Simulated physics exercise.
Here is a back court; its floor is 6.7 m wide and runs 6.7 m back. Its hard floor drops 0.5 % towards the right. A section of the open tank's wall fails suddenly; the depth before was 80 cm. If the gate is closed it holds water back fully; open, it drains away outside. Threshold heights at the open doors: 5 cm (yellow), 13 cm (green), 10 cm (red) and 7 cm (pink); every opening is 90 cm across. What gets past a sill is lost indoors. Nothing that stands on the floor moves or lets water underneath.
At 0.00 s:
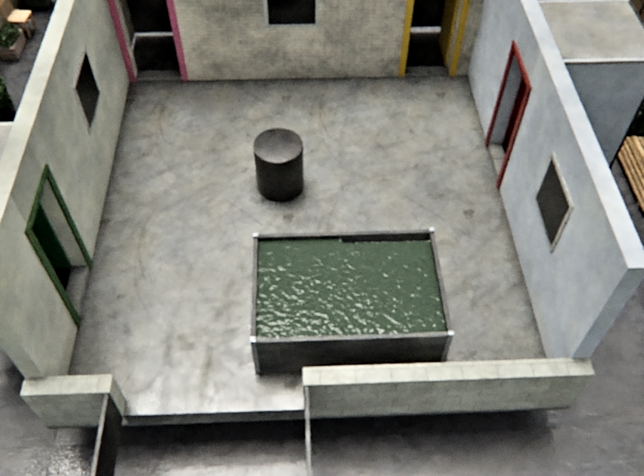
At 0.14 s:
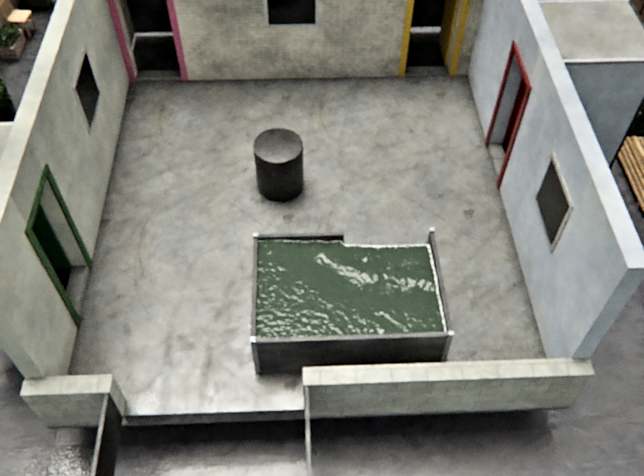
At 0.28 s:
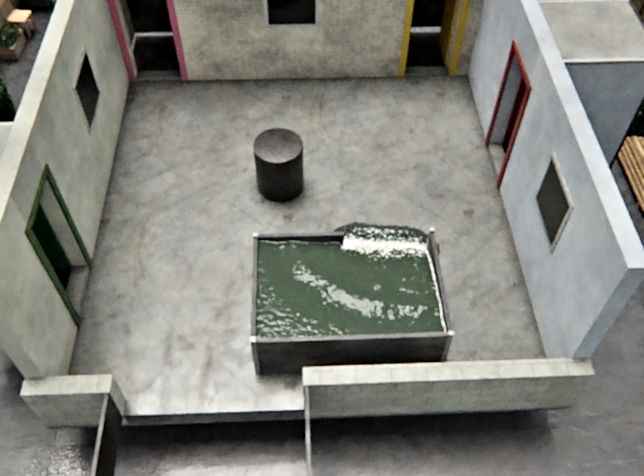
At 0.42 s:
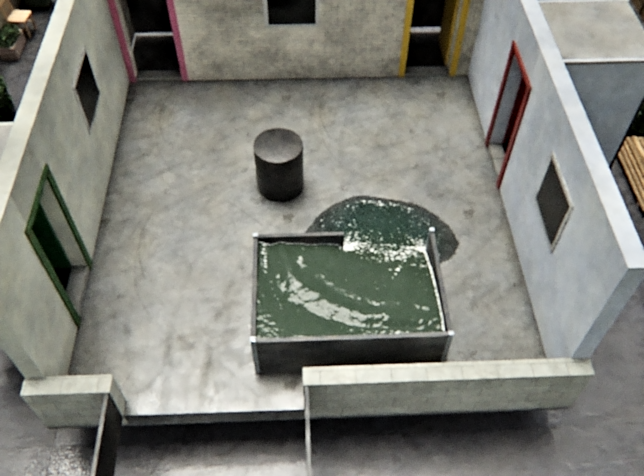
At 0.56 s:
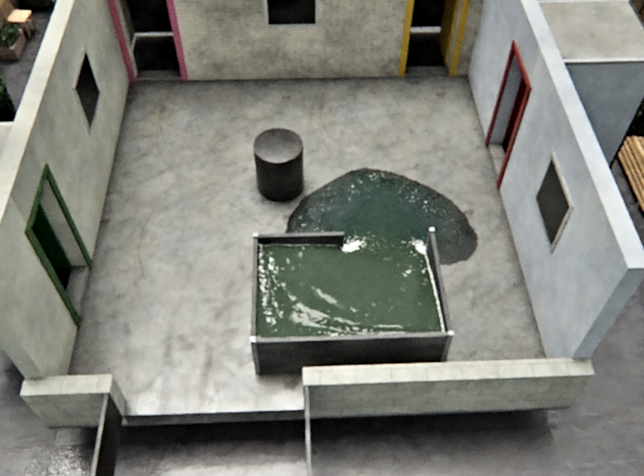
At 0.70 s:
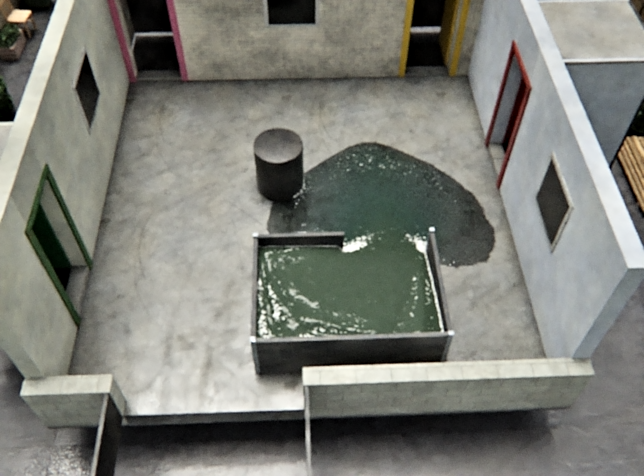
A grey walled court with a smooth concrete floor is seen from high above its low front wall, the view staying still. A rectangular tank of green water sits right of centre near the front, a dark cylinder behind it, with green, pink, yellow and red doorways around. The water ripples, then pours through a gap in the tank's far side and spreads backward in a widening dark green pool.
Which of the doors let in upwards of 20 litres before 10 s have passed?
Within that time: At the yellow door it goes over the limit; at the green door it does not reach the limit; at the red door it goes over the limit; at the pink door it exceeds the limit.
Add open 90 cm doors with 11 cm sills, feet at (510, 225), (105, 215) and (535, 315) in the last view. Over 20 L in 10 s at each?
In turn: Under, below, not over.
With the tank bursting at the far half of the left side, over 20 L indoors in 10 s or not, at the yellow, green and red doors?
Against that limit: Yellow under, green over, red under.
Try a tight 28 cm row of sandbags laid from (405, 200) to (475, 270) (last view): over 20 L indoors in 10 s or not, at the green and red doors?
Against that limit: Green under, red under.
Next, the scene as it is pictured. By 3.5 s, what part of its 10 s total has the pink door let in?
Some 0 per cent by then.
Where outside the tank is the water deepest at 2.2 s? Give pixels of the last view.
Near (458, 76).
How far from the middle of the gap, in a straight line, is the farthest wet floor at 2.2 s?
Some 5.4 m out.
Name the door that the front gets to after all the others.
It is the green one.
After 1.4 s water covers 35 % of the floor and is deepest (43 cm) near (392, 261); yellow door not reached, green door not reached, red door 13 cm at the sill, 0 L in, pink door not reached.
After 2.2 s water covers 45 % of the floor and is deepest (44 cm) near (458, 76); yellow door 25 cm at the sill, 61 L in, green door not reached, red door 19 cm at the sill, 26 L in, pink door not reached.
After 3.5 s water covers 50 % of the floor and is deepest (32 cm) near (464, 100); yellow door 27 cm at the sill, 304 L in, green door not reached, red door 14 cm at the sill, 56 L in, pink door 5 cm at the sill, 0 L in.
After 6.0 s water covers 65 % of the floor and is deepest (16 cm) near (461, 125); yellow door 14 cm at the sill, 523 L in, green door not reached, red door 15 cm at the sill, 70 L in, pink door 10 cm at the sill, 18 L in.
After 10.0 s water covers 95 % of the floor and is deepest (10 cm) near (140, 82); yellow door 9 cm at the sill, 616 L in, green door 3 cm at the sill, 0 L in, red door 9 cm at the sill, 82 L in, pink door 10 cm at the sill, 47 L in.
